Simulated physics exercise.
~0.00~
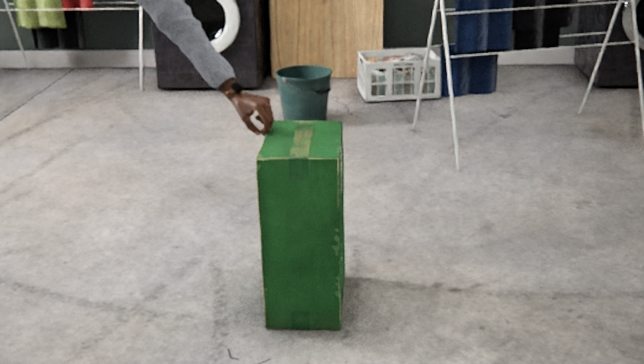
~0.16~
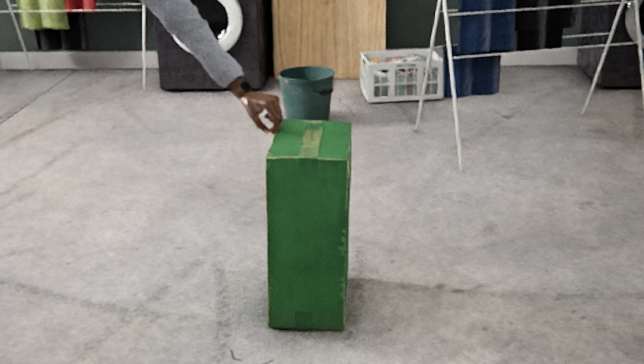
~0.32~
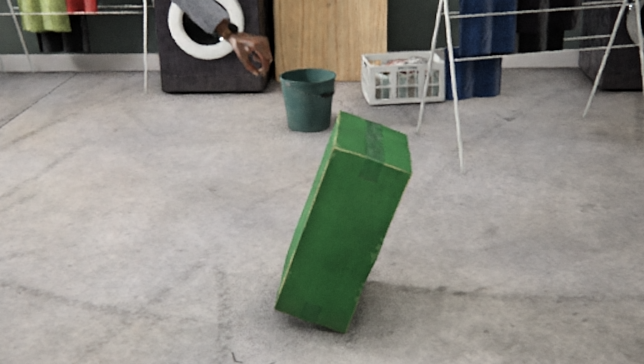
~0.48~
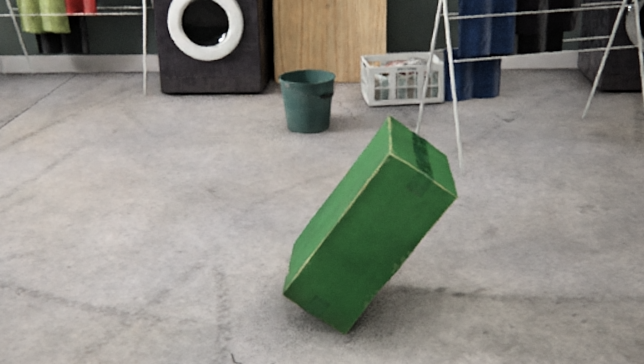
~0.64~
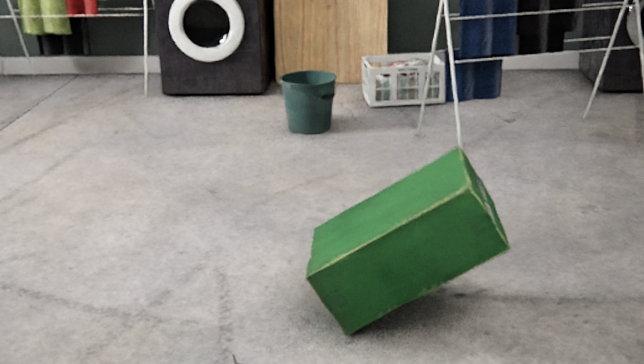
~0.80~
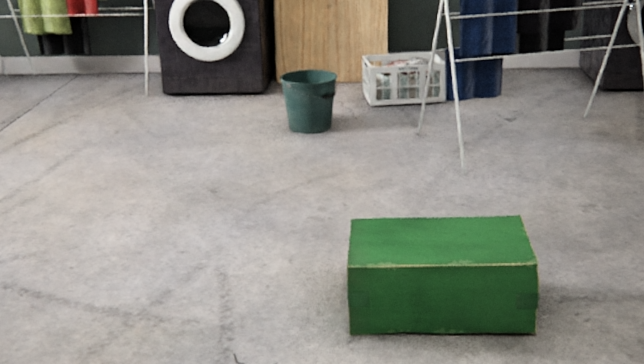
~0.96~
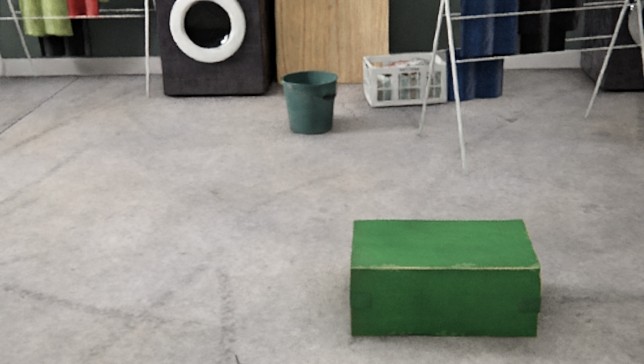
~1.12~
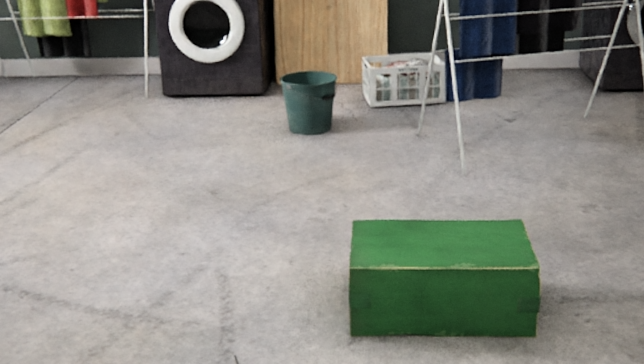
A tall green parcel, shoved by a hand, tips right and lands on its side.
